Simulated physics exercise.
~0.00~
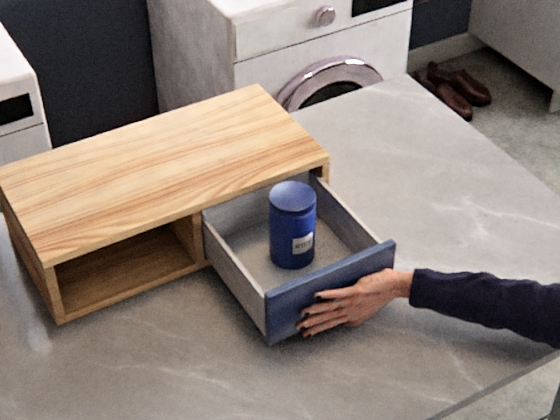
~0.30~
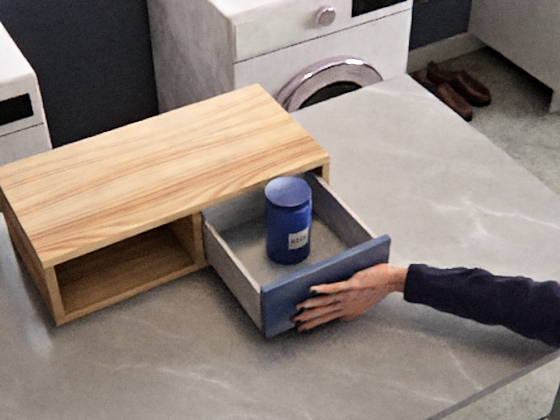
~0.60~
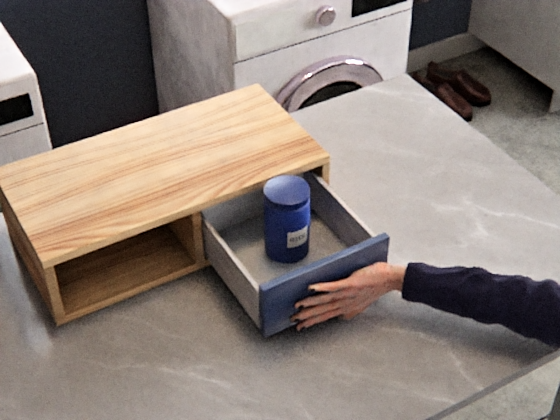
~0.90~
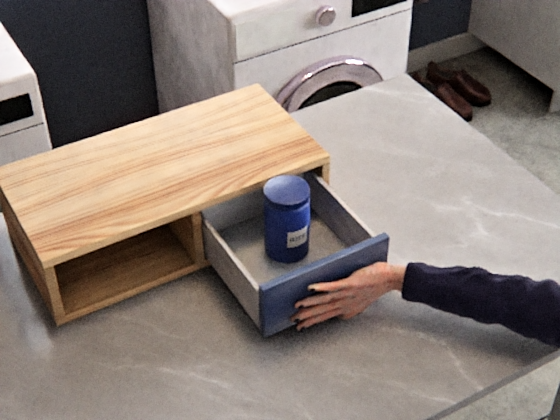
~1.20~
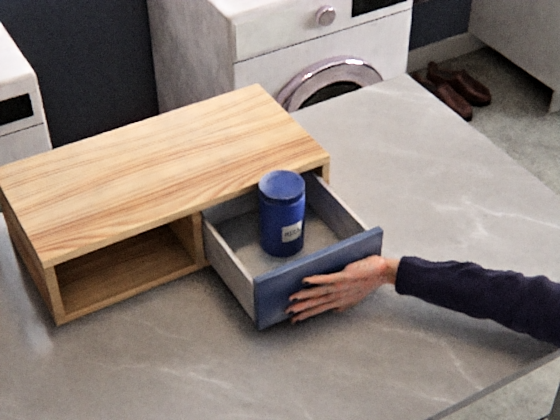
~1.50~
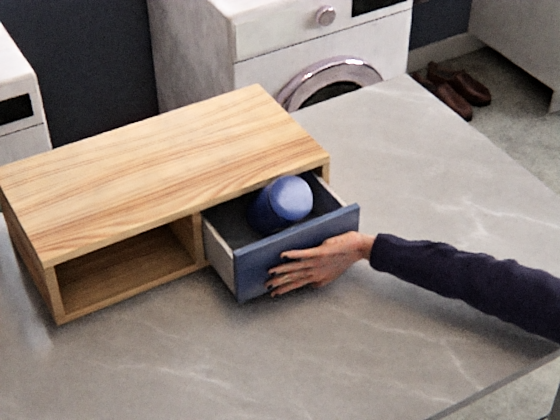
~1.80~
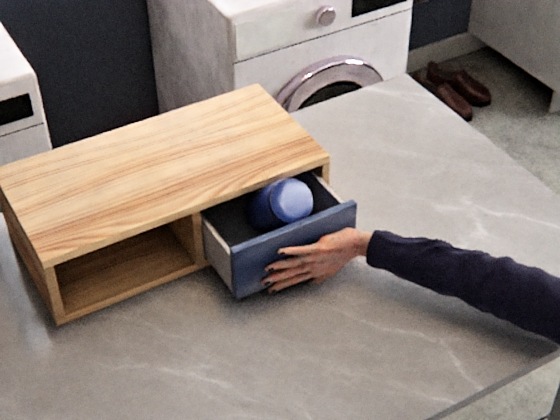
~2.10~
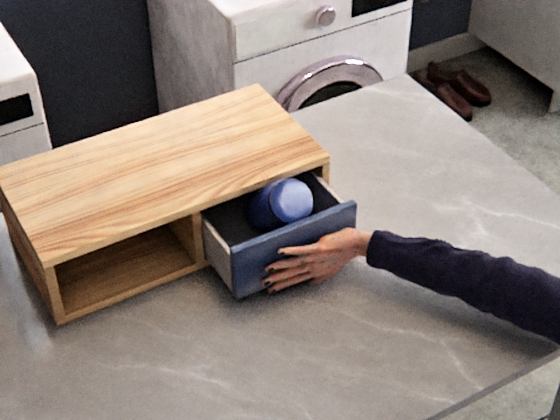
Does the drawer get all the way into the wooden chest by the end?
No, the drawer stays ajar, with the blue jar leaning inside it and the hand still on its front.
